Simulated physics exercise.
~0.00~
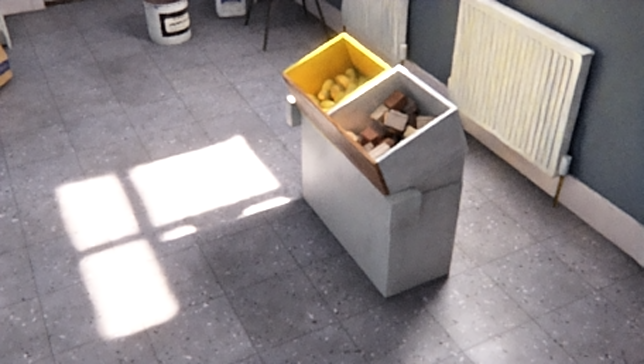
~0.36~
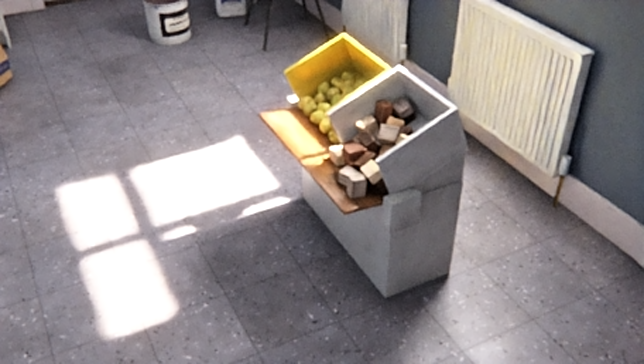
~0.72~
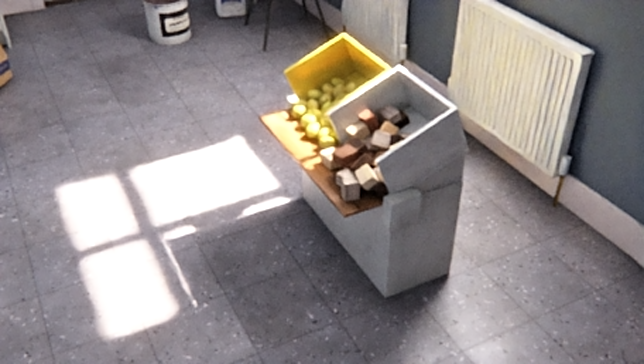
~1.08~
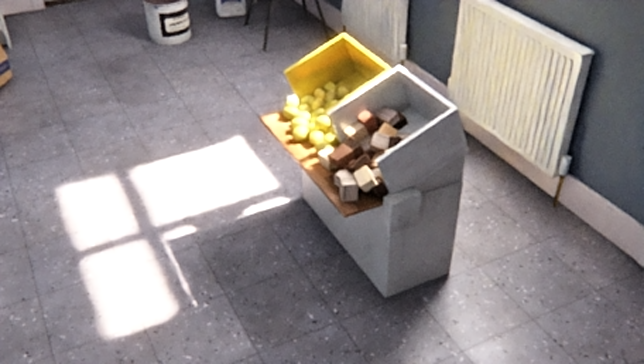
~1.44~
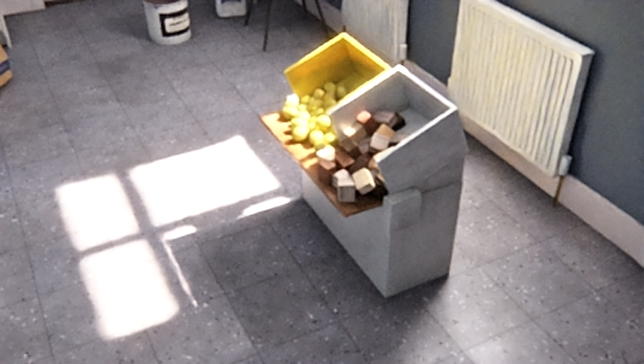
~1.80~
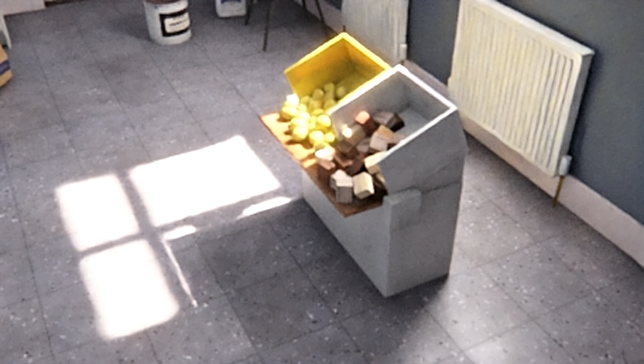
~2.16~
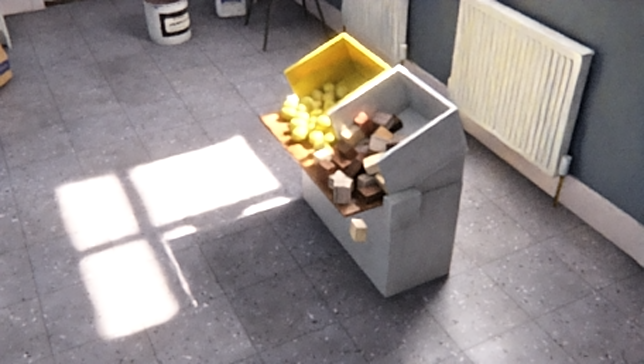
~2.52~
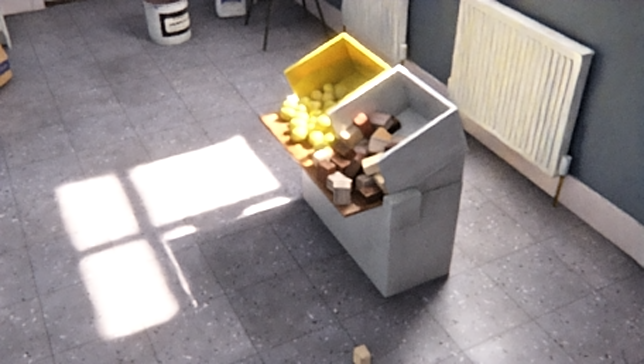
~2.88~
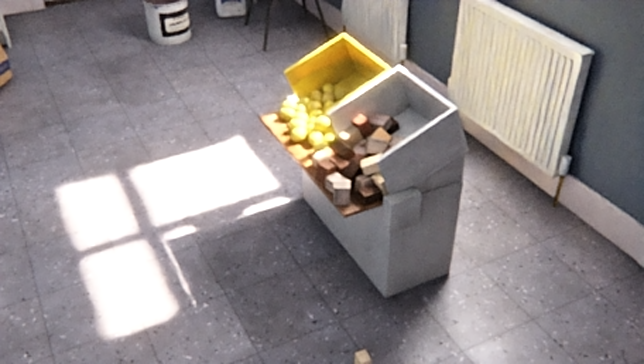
A white bin with two open chutes, one white holding brown and pale wooden blocks and one yellow holding lemons, stands on a grey tiled floor, seen from above at an angle. Radiators line the dark wall at right, and window light falls on the floor at left. The brown flap along the front swings down to the left, and the lemons and blocks slide forward onto it. They pile up there, shifting slightly. Then one pale block tips off the flap's lower edge and drops to the floor, where it rests while everything else stays heaped in place.
